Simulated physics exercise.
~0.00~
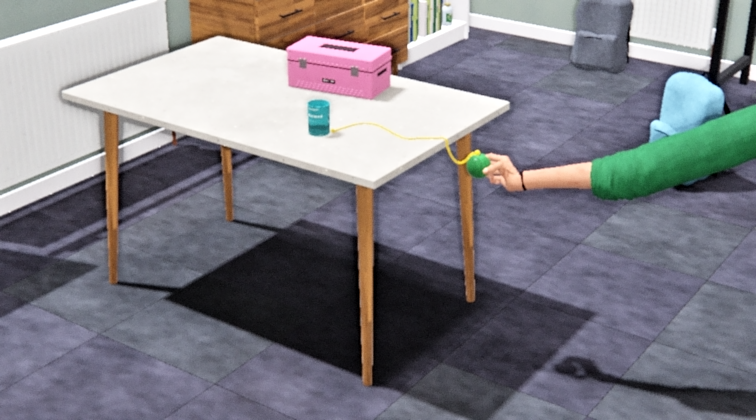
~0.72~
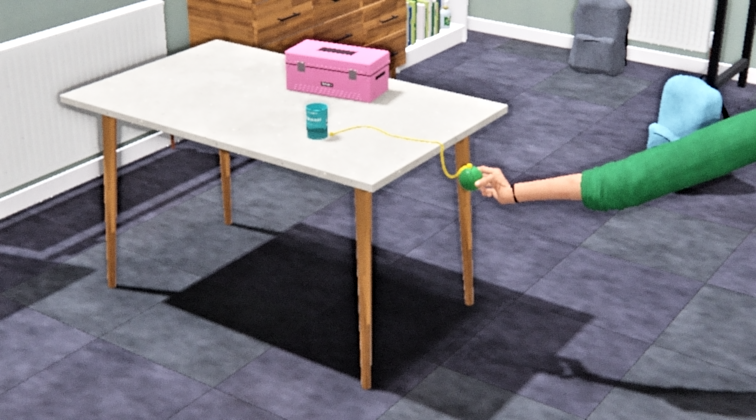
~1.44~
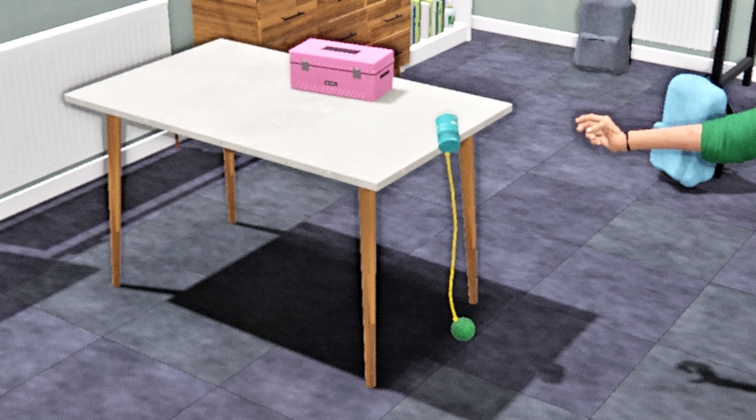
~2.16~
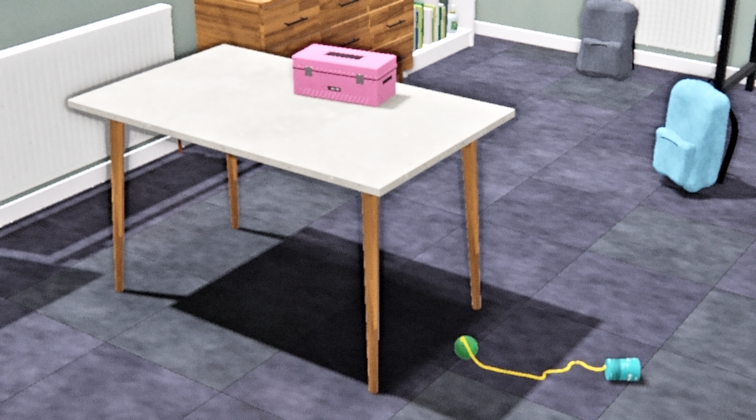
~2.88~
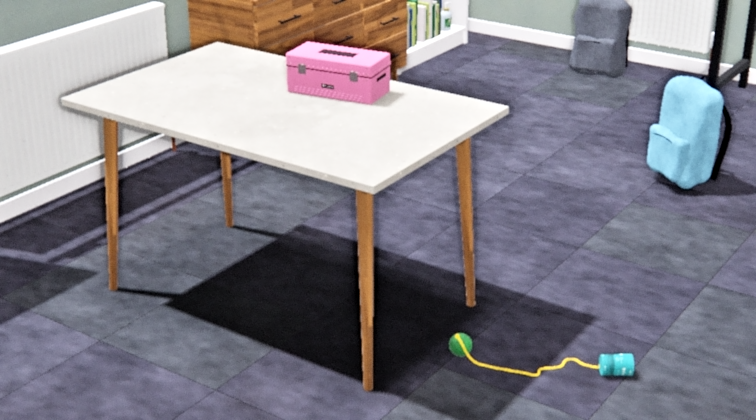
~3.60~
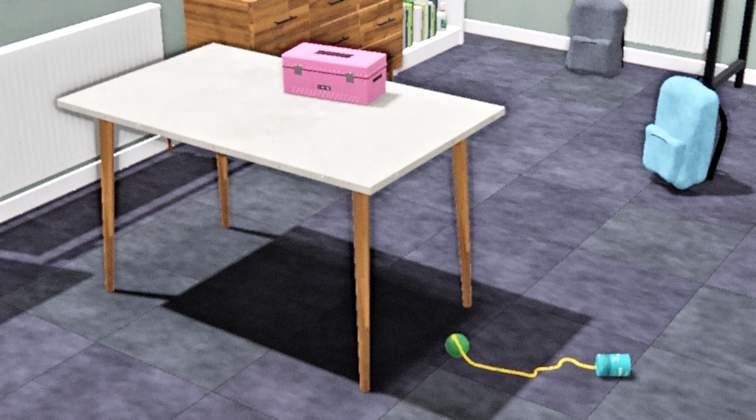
The clip opens on a white-topped table holding a pink toolbox and an upright turquoise cup, while a hand at the right holds a small green apple just beyond the table's edge. A yellow string runs from the apple across the tabletop to the cup. The hand lowers the apple slightly, then lets go and draws back. The apple drops toward the floor, and the string pulls the cup to the right, tipping it over the edge. The cup falls too, ending on its side to the right of the apple, with the string stretched loosely between them and the toolbox still in place.
